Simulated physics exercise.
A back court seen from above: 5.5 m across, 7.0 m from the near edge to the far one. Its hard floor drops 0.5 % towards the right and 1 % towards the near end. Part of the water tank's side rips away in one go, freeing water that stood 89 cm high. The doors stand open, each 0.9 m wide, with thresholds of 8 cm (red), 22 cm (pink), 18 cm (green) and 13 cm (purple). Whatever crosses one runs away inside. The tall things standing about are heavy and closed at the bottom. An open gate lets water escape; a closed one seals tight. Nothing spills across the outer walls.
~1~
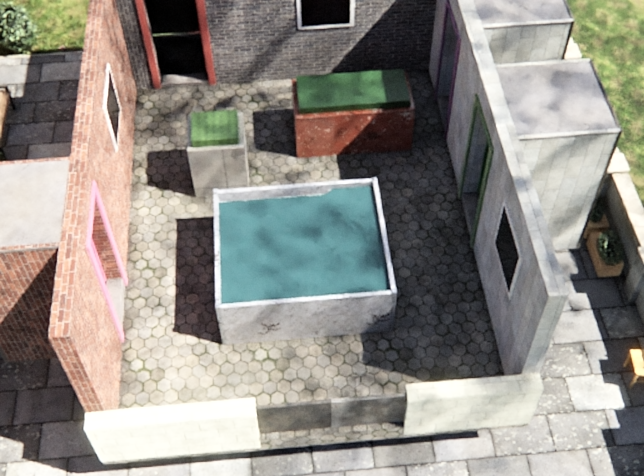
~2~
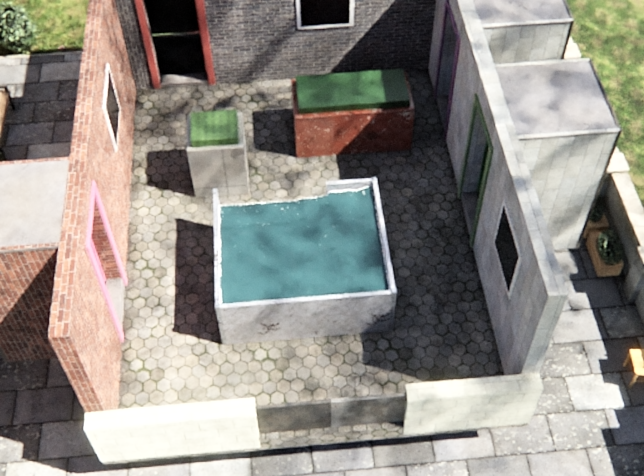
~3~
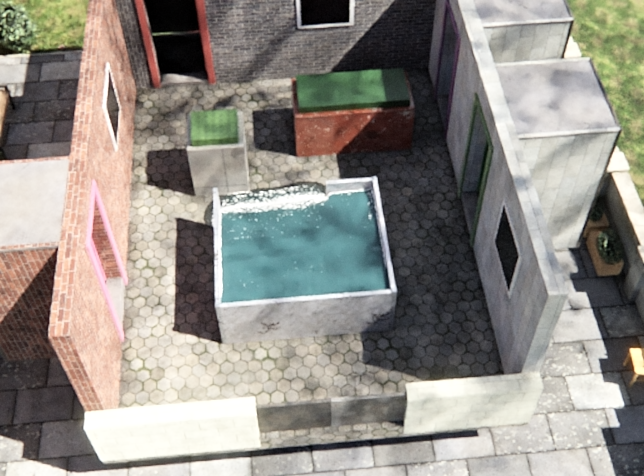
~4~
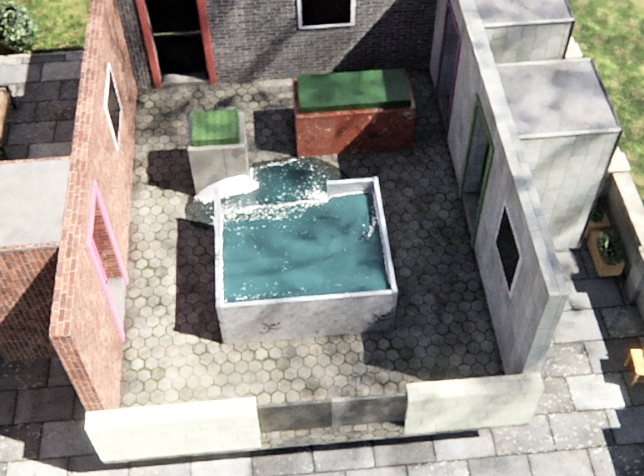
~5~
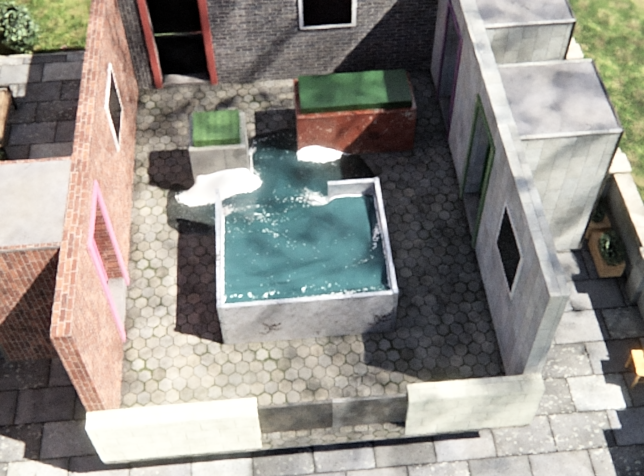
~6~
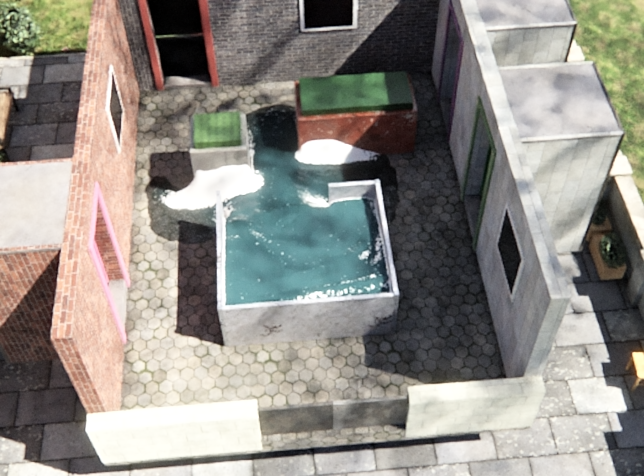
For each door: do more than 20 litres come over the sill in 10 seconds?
The water let in: At the red door it passes the limit; at the pink door it stays under the limit; at the green door it stays under the limit; at the purple door it passes the limit.
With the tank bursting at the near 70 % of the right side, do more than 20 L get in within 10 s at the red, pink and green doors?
Then: Red past it, pink under, green above.
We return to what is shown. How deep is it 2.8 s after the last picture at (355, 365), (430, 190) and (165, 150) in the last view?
Roughly 0, 8 and 21 cm, in turn.
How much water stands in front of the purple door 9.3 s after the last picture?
Some 10.5 cm.
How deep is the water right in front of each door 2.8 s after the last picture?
In cm: Red 19, pink 8, green 14, purple 23.
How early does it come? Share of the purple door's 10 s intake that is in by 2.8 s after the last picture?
About 15 per cent.
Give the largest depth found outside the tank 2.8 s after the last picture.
Up to some 30 cm.
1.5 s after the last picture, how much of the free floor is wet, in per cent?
About 60 per cent.
Then, 0.7 s after the last picture water covers 30 % of the floor and is deepest (60 cm) near (241, 198); red door 6 cm at the sill, 0 L in, pink door not reached, green door not reached, purple door not reached.
Then, 1.5 s after the last picture water covers 60 % of the floor and is deepest (45 cm) near (140, 94); red door 16 cm at the sill, 6 L in, pink door 10 cm at the sill, 0 L in, green door 12 cm at the sill, 0 L in, purple door 6 cm at the sill, 0 L in.
Then, 2.8 s after the last picture water covers 85 % of the floor and is deepest (30 cm) near (136, 166); red door 19 cm at the sill, 52 L in, pink door 8 cm at the sill, 0 L in, green door 14 cm at the sill, 1 L in, purple door 23 cm at the sill, 21 L in.
Then, 5.3 s after the last picture water covers 100 % of the floor and is deepest (23 cm) near (499, 370); red door 12 cm at the sill, 91 L in, pink door 9 cm at the sill, 0 L in, green door 12 cm at the sill, 1 L in, purple door 21 cm at the sill, 95 L in.
Then, 9.3 s after the last picture water covers 100 % of the floor and is deepest (24 cm) near (497, 360); red door 8 cm at the sill, 107 L in, pink door 12 cm at the sill, 0 L in, green door 9 cm at the sill, 1 L in, purple door 11 cm at the sill, 120 L in.
